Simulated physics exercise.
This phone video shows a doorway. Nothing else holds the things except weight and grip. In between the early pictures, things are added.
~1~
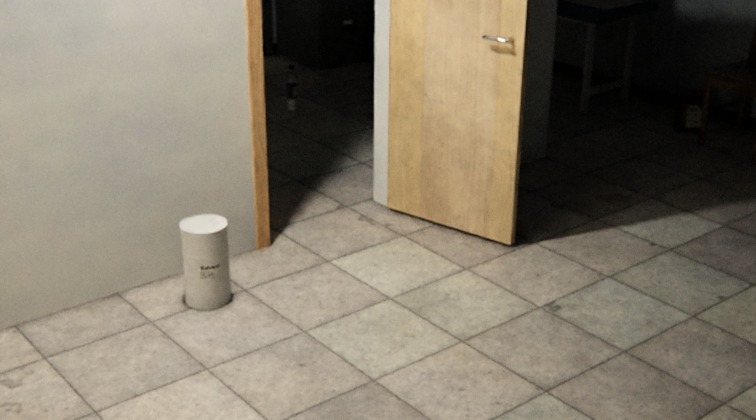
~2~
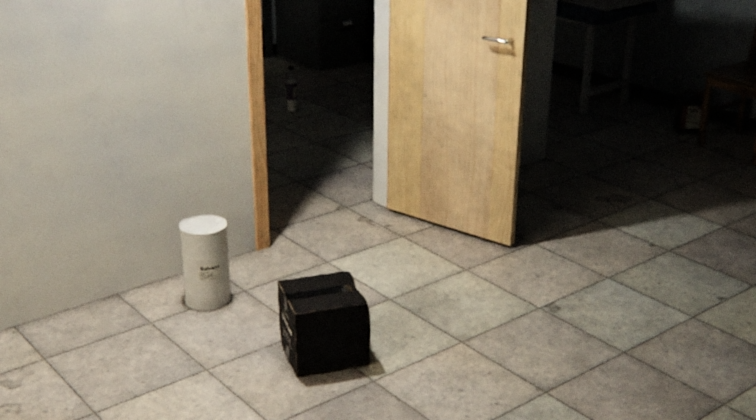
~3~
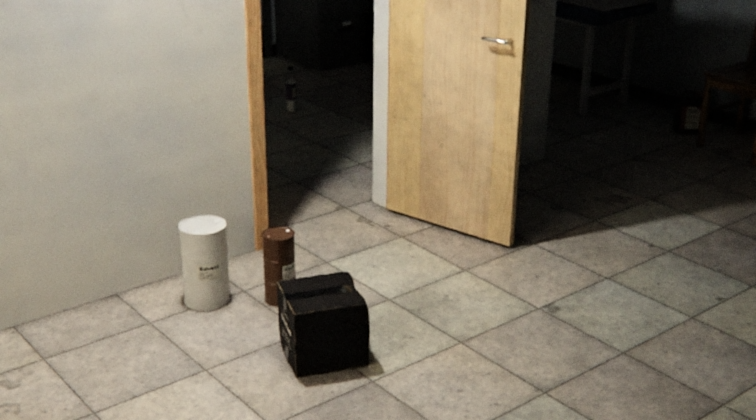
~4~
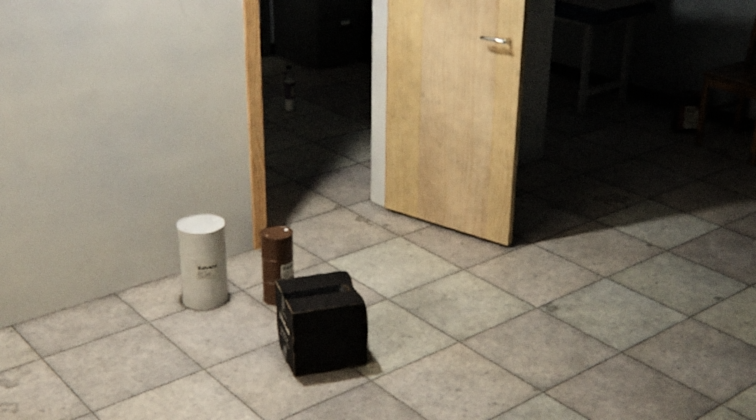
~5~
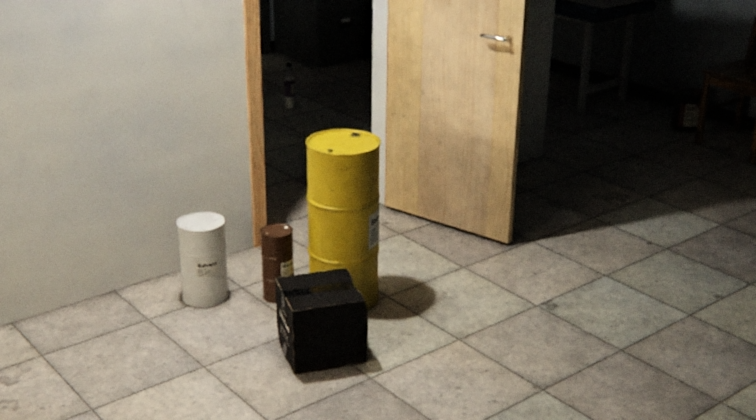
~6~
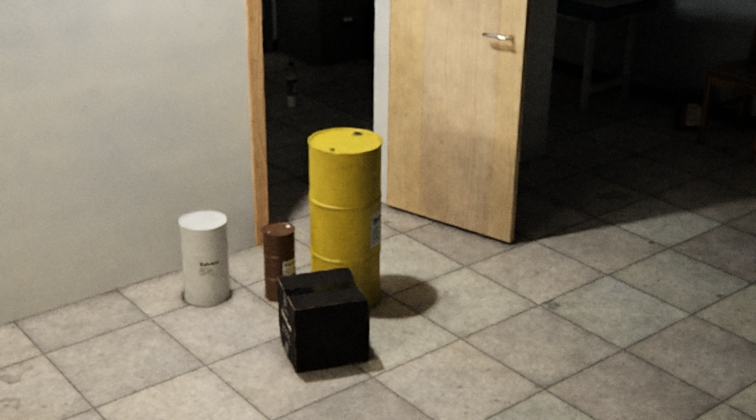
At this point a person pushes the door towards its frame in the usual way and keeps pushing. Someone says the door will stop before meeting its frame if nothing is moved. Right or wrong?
Wrong.
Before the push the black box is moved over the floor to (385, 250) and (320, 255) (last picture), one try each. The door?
Try 1 - gets caught; try 2 - gets caught.
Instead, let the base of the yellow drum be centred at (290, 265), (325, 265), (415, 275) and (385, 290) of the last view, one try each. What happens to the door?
1: Stays ajar; 2: Stays ajar; 3: Stays ajar; 4: Swings home.
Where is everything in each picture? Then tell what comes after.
The first frame shows door wide open and still; white canister (206, 262).
The second frame shows door wide open and still; white canister (206, 263).
The third frame shows door wide open and still; black box (323, 323); brown canister (279, 267).
The fourth frame shows door wide open and still; white canister (203, 262); black box (321, 322).
The fifth frame shows door wide open and still; brown canister (278, 264); white canister (203, 260).
The sixth frame shows door wide open and still; yellow drum (345, 221); black box (323, 319).
Then, 0.90 s past the last view, door at 69°.
Then, 1.40 s past the last view, door at 32°.
Finally, door at 0°; all 4 still in place. Final places as the last picture's camera would see them, yellow drum near (345, 221).
